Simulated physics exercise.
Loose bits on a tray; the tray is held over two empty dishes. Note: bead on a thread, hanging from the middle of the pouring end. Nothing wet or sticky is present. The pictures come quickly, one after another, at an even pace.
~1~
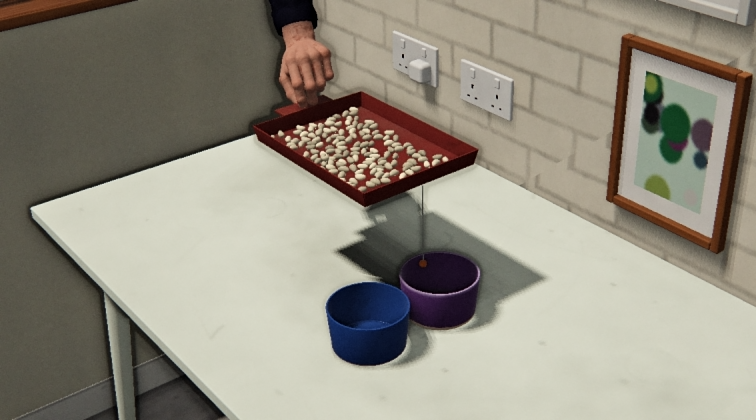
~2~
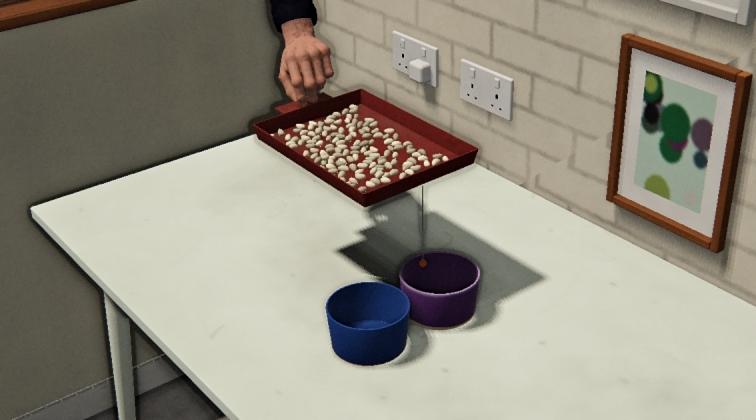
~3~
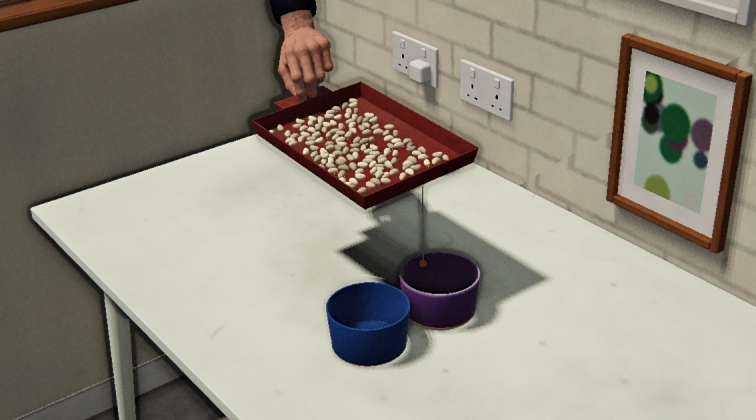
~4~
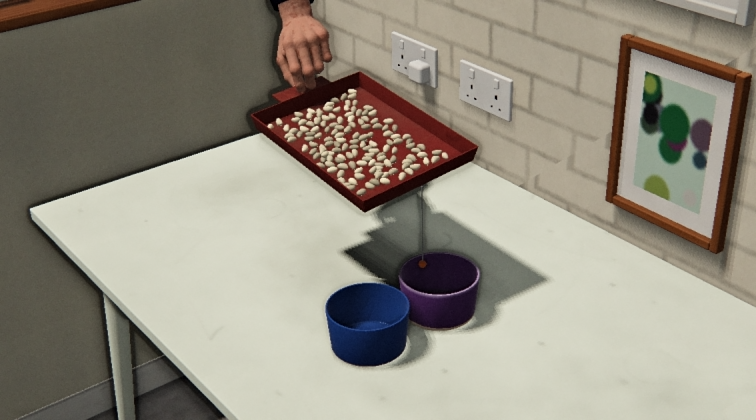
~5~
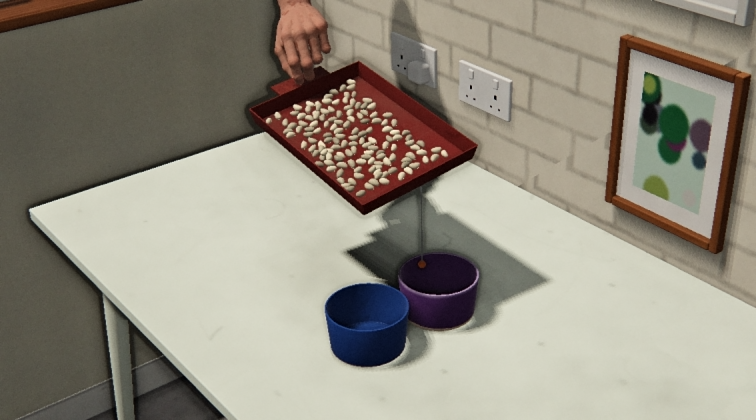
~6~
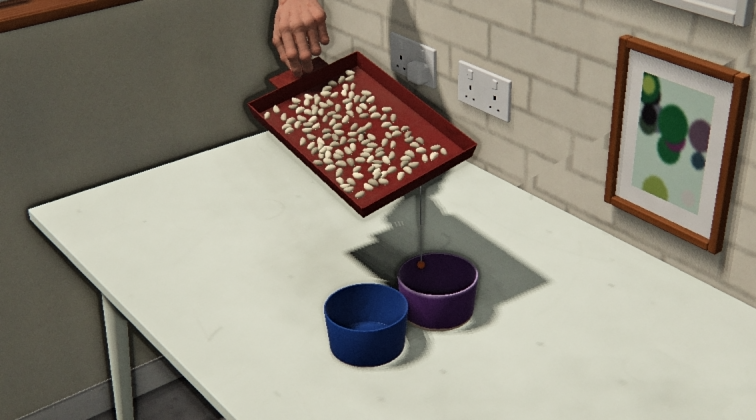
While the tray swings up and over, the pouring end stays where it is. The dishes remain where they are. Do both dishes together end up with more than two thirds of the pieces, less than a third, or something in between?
The dishes will end up with above two thirds of the load.
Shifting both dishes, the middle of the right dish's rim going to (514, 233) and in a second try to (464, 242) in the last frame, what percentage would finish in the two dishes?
It would be roughly 0 per cent, followed by roughly 10 per cent.
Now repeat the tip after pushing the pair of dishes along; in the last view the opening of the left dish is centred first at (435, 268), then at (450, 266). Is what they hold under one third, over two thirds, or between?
First: Under a third. Second: Below one third.
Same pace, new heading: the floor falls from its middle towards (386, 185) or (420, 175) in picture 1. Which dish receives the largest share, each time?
The first try favours the leftmost dish, the second the rightmost dish.
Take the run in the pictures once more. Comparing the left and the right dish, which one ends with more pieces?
The left side.
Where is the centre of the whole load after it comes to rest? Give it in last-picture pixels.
Somewhere close to (370, 338) in the last picture.
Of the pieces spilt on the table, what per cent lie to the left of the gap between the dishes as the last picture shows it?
I reckon around 40 per cent.
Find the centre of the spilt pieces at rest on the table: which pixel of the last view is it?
Those pieces end up centred close to (412, 344).
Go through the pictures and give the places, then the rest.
In the first picture, corners of the pouring end near (365, 191) and (474, 149), level; middle of the load near (356, 150), white beans; left dish near (394, 340); right dish near (466, 305); bead on its thread near (423, 263).
In the second picture, corners of the pouring end near (364, 192) and (474, 148), level; middle of the load near (355, 149).
In the third picture, corners of the pouring end near (365, 194) and (474, 147), tipped barely, lowest at the left corner; middle of the load near (355, 146).
In the fourth picture, corners of the pouring end near (364, 198) and (473, 146), tipped a little, lowest at the left corner; middle of the load near (355, 142).
In the fifth picture, corners of the pouring end near (364, 201) and (473, 145), tipped a little, lowest at the left corner; middle of the load near (354, 139).
In the sixth picture, corners of the pouring end near (363, 205) and (472, 144), tipped clearly, lowest at the left corner; middle of the load near (353, 135); left dish near (392, 342); right dish near (464, 306).
Shortly afterwards, tray tipped steeply; the whole lot on the tray.
Next, tray tipped past a quarter turn; all but a few on the tray; a little in the left dish; only a few in the air.
Some moments later, tray tipped past a quarter turn; the bulk in the left dish; a little outside both.
In the end, tray tipped past a quarter turn; the bulk in the left dish; none at all in the right dish; a little outside both.
